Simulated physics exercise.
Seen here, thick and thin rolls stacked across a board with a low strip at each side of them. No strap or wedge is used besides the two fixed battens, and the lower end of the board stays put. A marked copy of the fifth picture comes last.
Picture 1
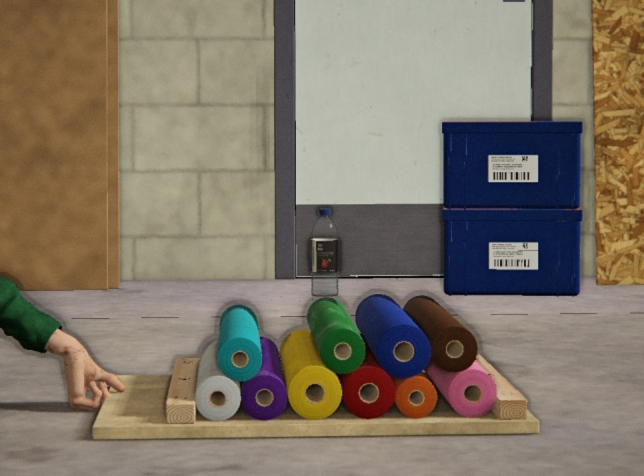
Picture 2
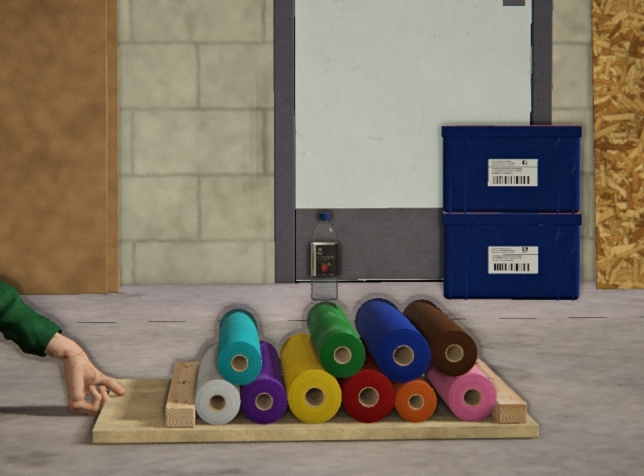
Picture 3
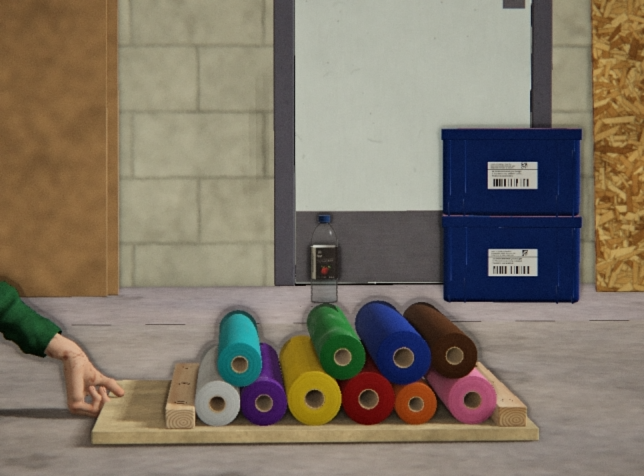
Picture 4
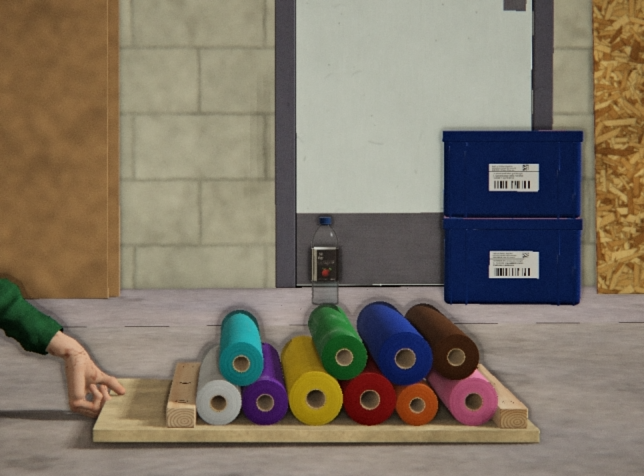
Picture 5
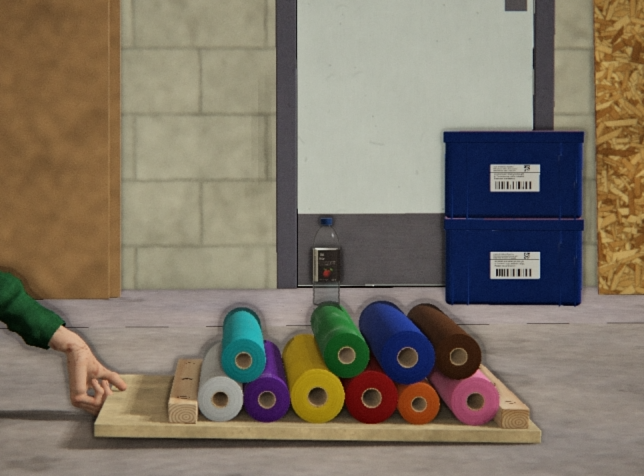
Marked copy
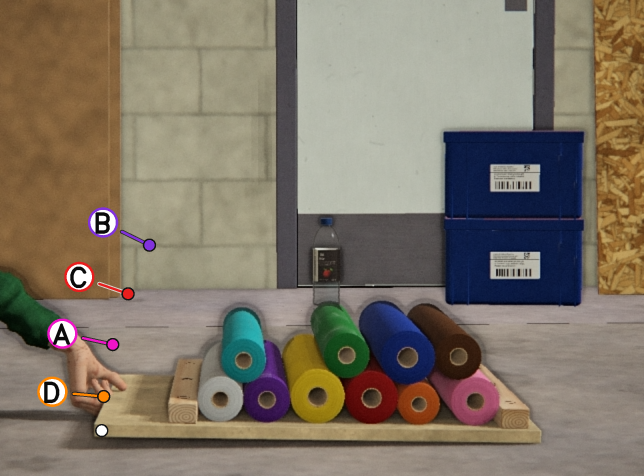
Colourful rolls sit stacked on a wooden board, barely moving, while a hand touches its left end.
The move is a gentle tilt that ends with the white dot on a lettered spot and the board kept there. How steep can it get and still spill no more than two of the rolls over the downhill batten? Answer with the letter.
Up to B.
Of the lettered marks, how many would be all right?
The number is four.
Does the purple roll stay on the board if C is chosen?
The purple roll: Yes.
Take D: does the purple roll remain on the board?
Yes.
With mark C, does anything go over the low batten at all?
Yes, at C.
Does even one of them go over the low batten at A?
Yes.
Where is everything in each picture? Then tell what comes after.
In the first picture, pink roll (473, 393); green roll (343, 351); blue roll (403, 351).
In the second picture, blue roll (404, 355); turquoise roll (239, 363).
In the third picture, board (309, 399); white roll (218, 404); purple roll (264, 403); pink roll (472, 400).
In the fourth picture, board (310, 399); white roll (218, 403); purple roll (265, 402).
In the fifth picture, board (312, 397); white roll (220, 399); purple roll (267, 399).
On the copy, A at (113, 344); B at (149, 245); C at (128, 294); D at (104, 397); the white dot at (102, 431).
On B. First, board at 16°.
Then, board at 27°.
Finally, board at 27°, two over the low batten (blue, brown).
By contrast, A one over the low batten (brown); C two over the low batten (blue, brown); D one over the low batten (brown).
